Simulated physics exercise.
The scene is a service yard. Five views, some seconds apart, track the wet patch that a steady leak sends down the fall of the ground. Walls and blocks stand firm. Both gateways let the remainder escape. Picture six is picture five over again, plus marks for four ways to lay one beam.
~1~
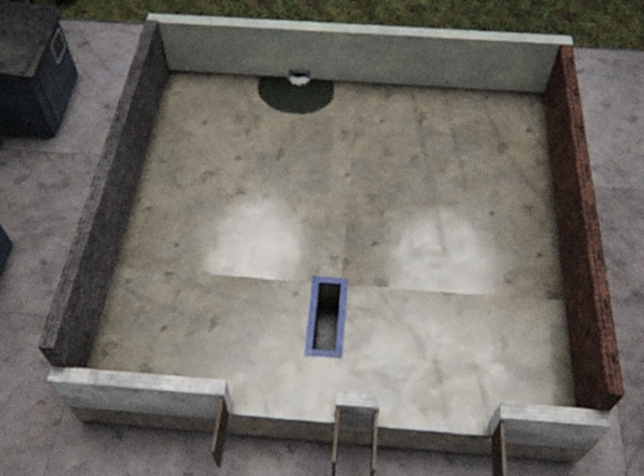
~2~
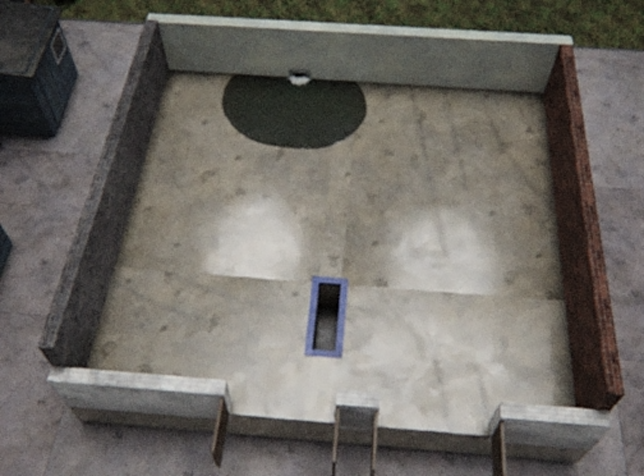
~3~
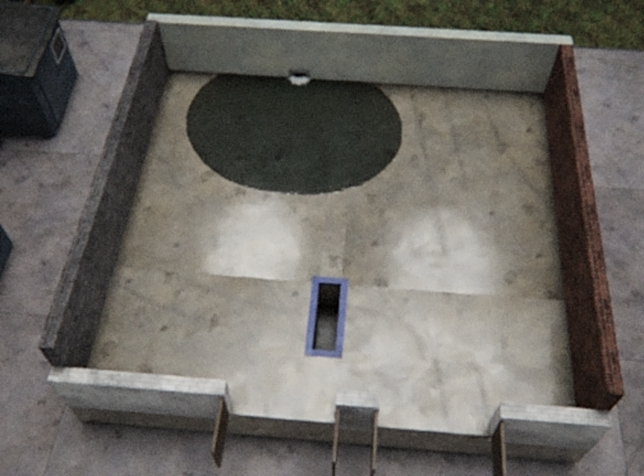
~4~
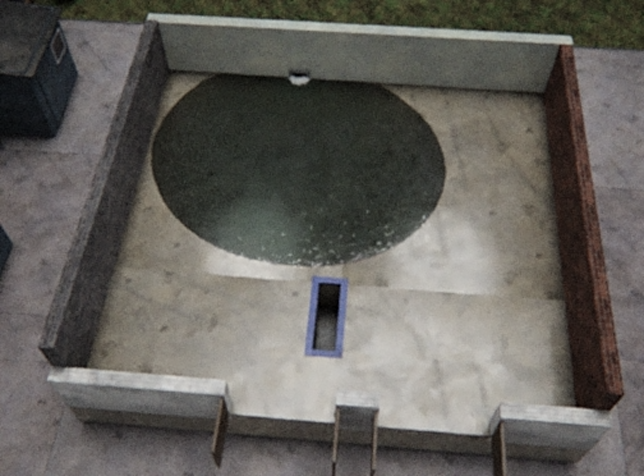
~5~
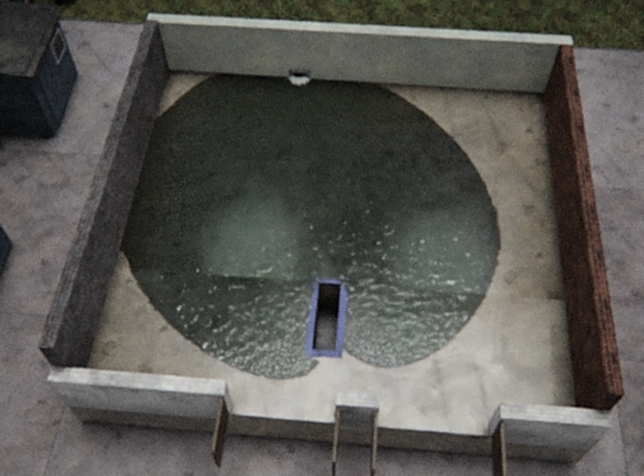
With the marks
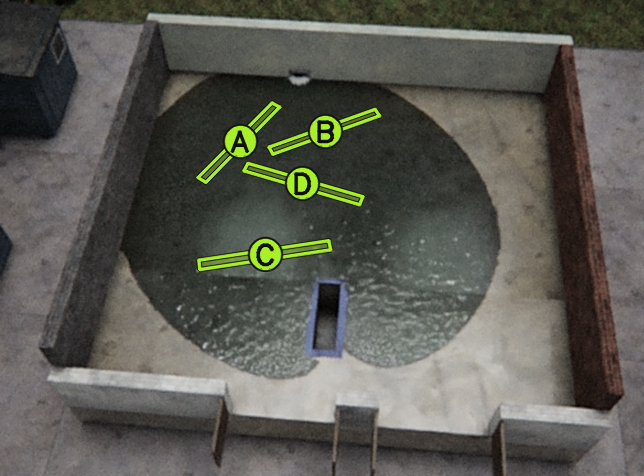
Dark water spreading in a widening circle from an outfall across a walled concrete yard, reaching and surrounding a blue-edged drain pit.
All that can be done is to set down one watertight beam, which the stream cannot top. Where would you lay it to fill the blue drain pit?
The best spot is A.
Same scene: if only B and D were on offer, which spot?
B it is.
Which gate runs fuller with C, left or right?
More leaves on the right.
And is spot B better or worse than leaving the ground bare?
It is worse.
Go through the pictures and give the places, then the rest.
The first frame shows outfall at (300, 74); blue drain pit at (327, 316); open gate at (433, 417); open gate at (284, 405); front seen at (321, 107), 2 % of the ground wet; blue drain pit still dry.
The second frame shows front seen at (244, 133), 8 % of the ground wet; blue drain pit still dry.
The third frame shows front seen at (261, 189), 19 % of the ground wet; blue drain pit still dry.
The fourth frame shows front seen at (346, 259), 36 % of the ground wet; blue drain pit still dry.
The fifth frame shows front seen at (424, 350), 60 % of the ground wet; blue drain pit taking water.
On the marked copy, A from (201, 179) to (275, 105); B from (270, 150) to (377, 112); C from (199, 264) to (329, 245); D from (245, 167) to (361, 200).
For spot A, about 17 % of the stream goes into the blue drain pit, about 82 % out by the gates.
For spot B, about 9 % of the stream goes into the blue drain pit, about 90 % out by the gates.
For spot C, about 5 % of the stream goes into the blue drain pit, about 94 % out by the gates.
For spot D, about 4 % of the stream goes into the blue drain pit, about 95 % out by the gates.
